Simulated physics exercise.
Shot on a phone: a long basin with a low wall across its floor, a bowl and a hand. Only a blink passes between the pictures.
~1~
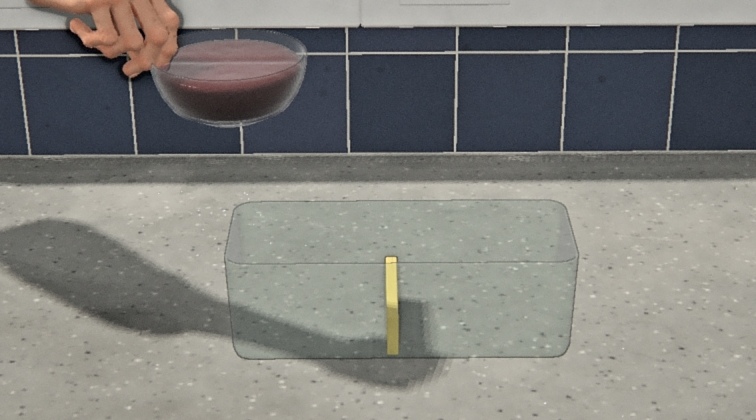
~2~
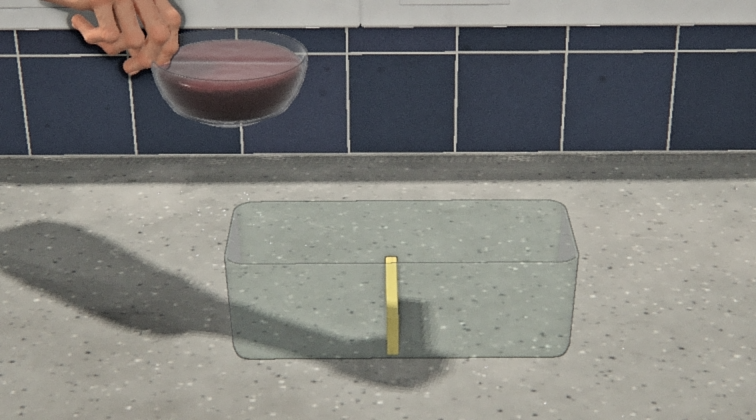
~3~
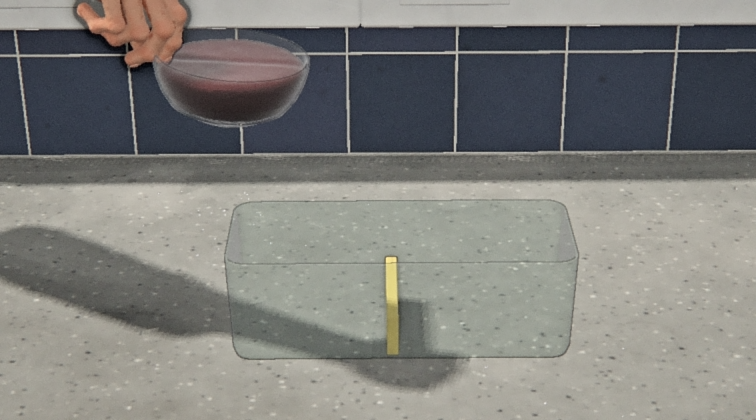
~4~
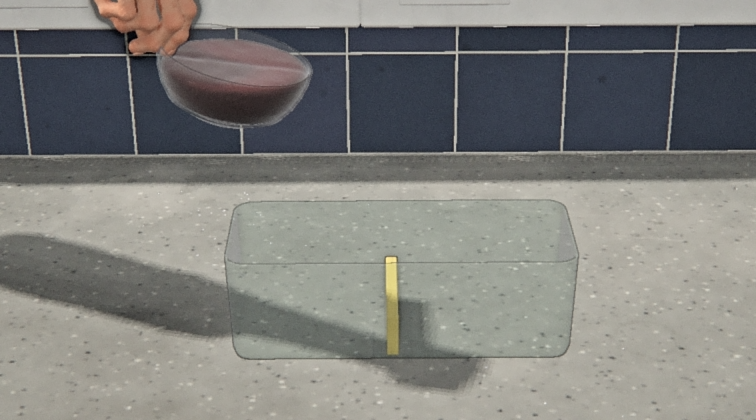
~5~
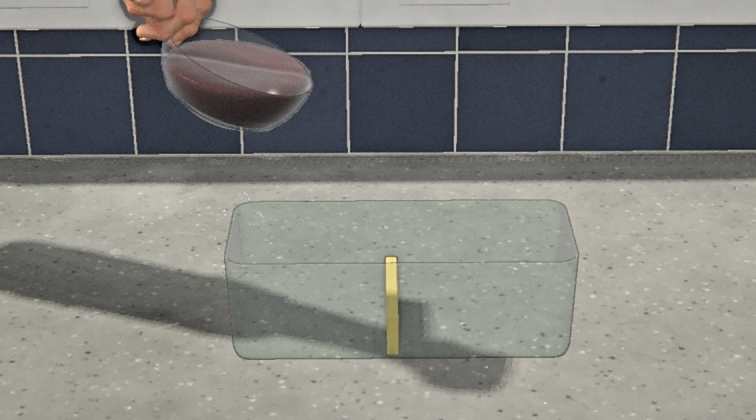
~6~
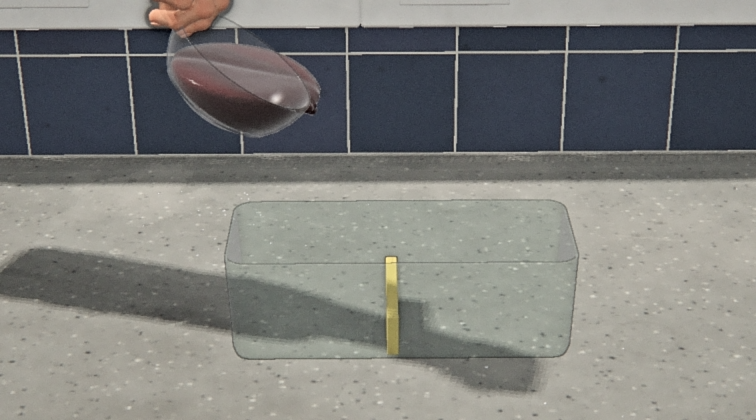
Glass bowl of dark red wine tilting steadily to the right in a hand above a long clear basin with a low yellow wall.
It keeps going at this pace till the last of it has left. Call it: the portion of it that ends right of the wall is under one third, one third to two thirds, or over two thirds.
Under one third.
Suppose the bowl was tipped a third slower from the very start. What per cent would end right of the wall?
Something like 25 percent.
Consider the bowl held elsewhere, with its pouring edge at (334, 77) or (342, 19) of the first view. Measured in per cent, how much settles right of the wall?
Roughly 40 per cent, then roughly 60 per cent.
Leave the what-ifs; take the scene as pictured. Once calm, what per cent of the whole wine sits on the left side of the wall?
It comes to 70 per cent or so.
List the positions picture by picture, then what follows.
In the first picture, it leans 0°; its right rim is at (305, 55); the wine meets the walls at (156, 62) and (302, 61); the long basin's rim runs from (230, 234) to (571, 231); the wall's top is at (392, 288).
In the second picture, it leans 2°; its right rim is at (306, 57); the wine meets the walls at (156, 61) and (303, 62).
In the third picture, it leans 6°; its right rim is at (308, 63); the wine meets the walls at (158, 58) and (305, 65).
In the fourth picture, it leans 14°; its right rim is at (310, 74); the wine meets the walls at (162, 55) and (309, 69).
In the fifth picture, it leans 24°; its right rim is at (311, 87); the wine meets the walls at (167, 53) and (309, 77); 3 per cent is over the edge.
In the sixth picture, it leans 36°; its right rim is at (308, 102); the wine meets the walls at (172, 56) and (290, 78); 9 per cent is over the edge.
A moment on, the bowl is tipped right over and 5 per cent is still to pour, 41 is left of the wall and 5 right of it.
Next, the bowl is tipped right over and 0 per cent is still to pour, 79 is left of the wall and 11 right of it.
Then the bowl is tipped right over and 0 per cent is still to pour, 69 is left of the wall and 18 right of it.
Later the bowl is tipped right over and 0 per cent is still to pour, 69 is left of the wall and 19 right of it.
Finally, 69 per cent lies left of the wall, 19 right of it and 11 outside.
